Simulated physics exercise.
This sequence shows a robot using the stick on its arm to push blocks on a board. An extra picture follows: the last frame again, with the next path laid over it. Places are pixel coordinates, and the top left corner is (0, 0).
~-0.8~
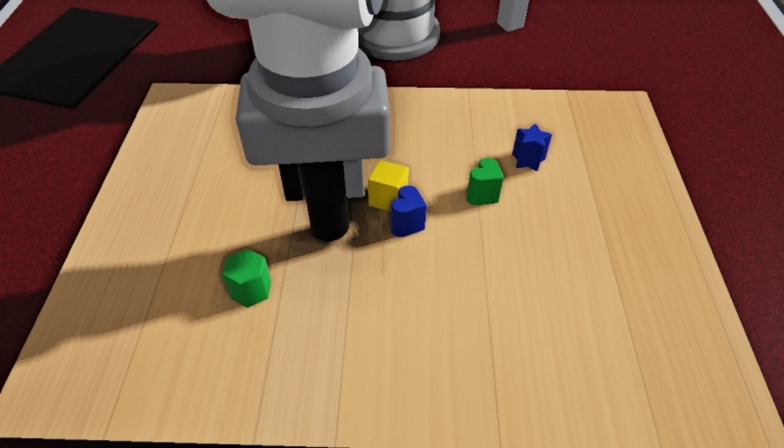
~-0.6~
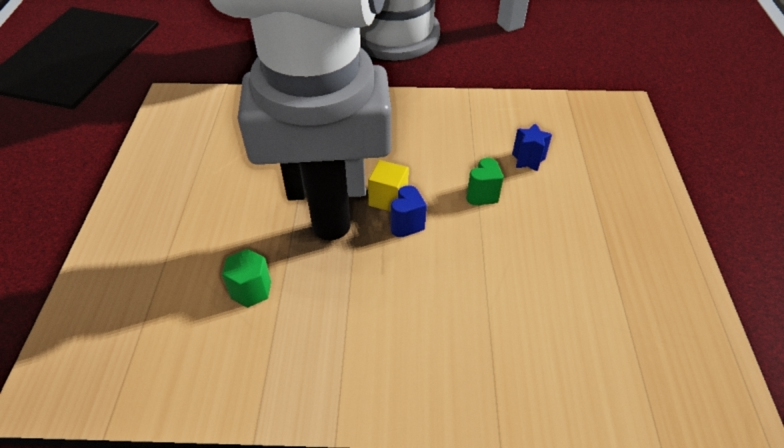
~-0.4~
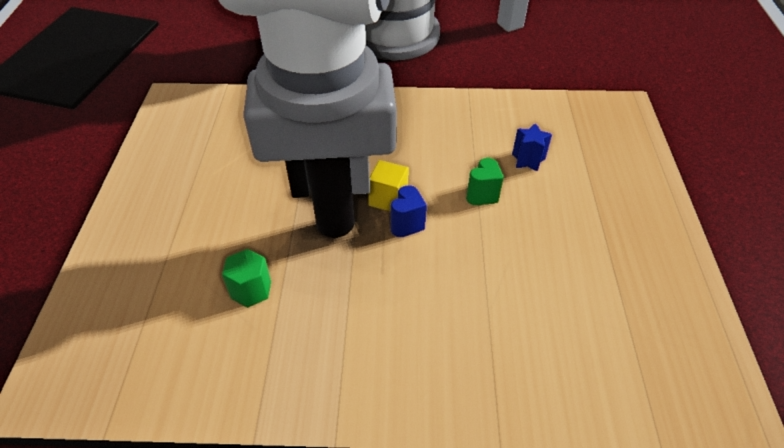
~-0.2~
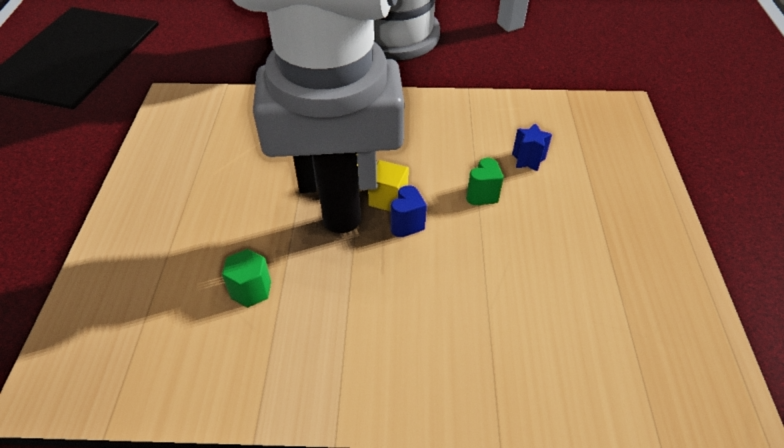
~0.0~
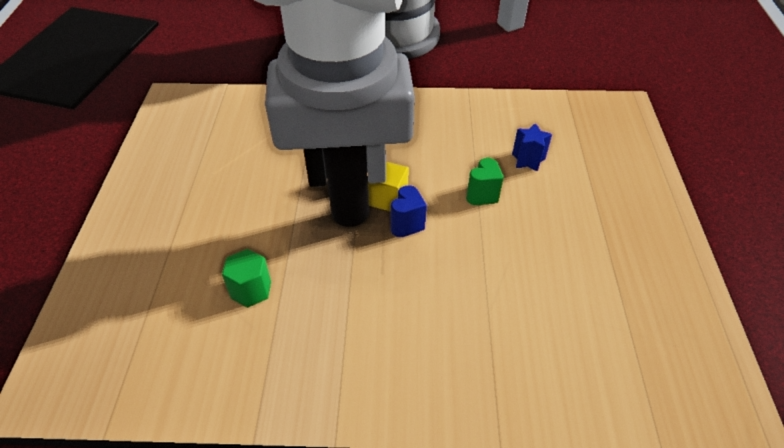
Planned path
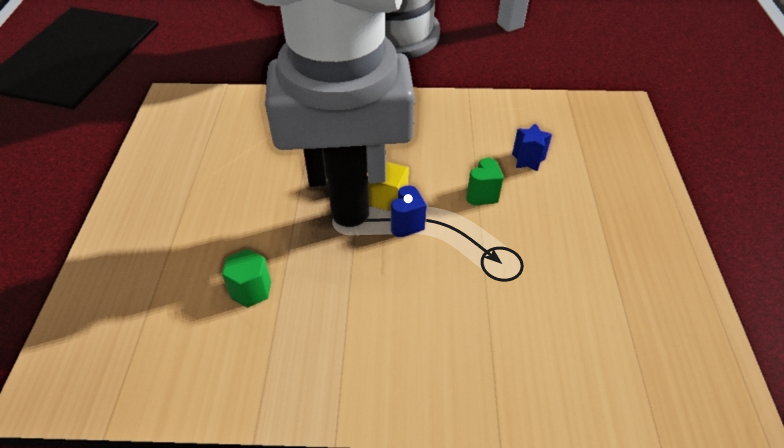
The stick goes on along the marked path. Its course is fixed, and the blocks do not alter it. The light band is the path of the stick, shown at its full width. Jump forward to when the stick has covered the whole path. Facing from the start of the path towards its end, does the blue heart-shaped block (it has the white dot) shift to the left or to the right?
Shifts left.
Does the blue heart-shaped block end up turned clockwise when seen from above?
Final answer: No.
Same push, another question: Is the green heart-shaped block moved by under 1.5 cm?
Going by the path, yes.
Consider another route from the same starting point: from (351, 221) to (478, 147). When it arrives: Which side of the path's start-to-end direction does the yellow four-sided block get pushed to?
My prediction: Rightwards.
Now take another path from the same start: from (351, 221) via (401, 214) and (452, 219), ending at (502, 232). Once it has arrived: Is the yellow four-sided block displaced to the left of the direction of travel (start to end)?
Yes, that is how it ends up.
The drawn path runs from (351, 221) over (406, 219) and (458, 231) to (502, 264); the dot is on the blue heart-shaped block.
On the path given first. One third of the way, stick at (407, 212); yellow four-sided block at (395, 168), turned 15° anticlockwise; blue heart-shaped block at (439, 200).
Two thirds of the way, stick at (460, 224); yellow four-sided block at (395, 168), turned 15° anticlockwise; blue heart-shaped block at (496, 210), turned 15° anticlockwise.
At the end, stick at (504, 256); yellow four-sided block at (395, 168), turned 15° anticlockwise; blue heart-shaped block at (528, 220), turned 65° anticlockwise; green heart-shaped block not moved.
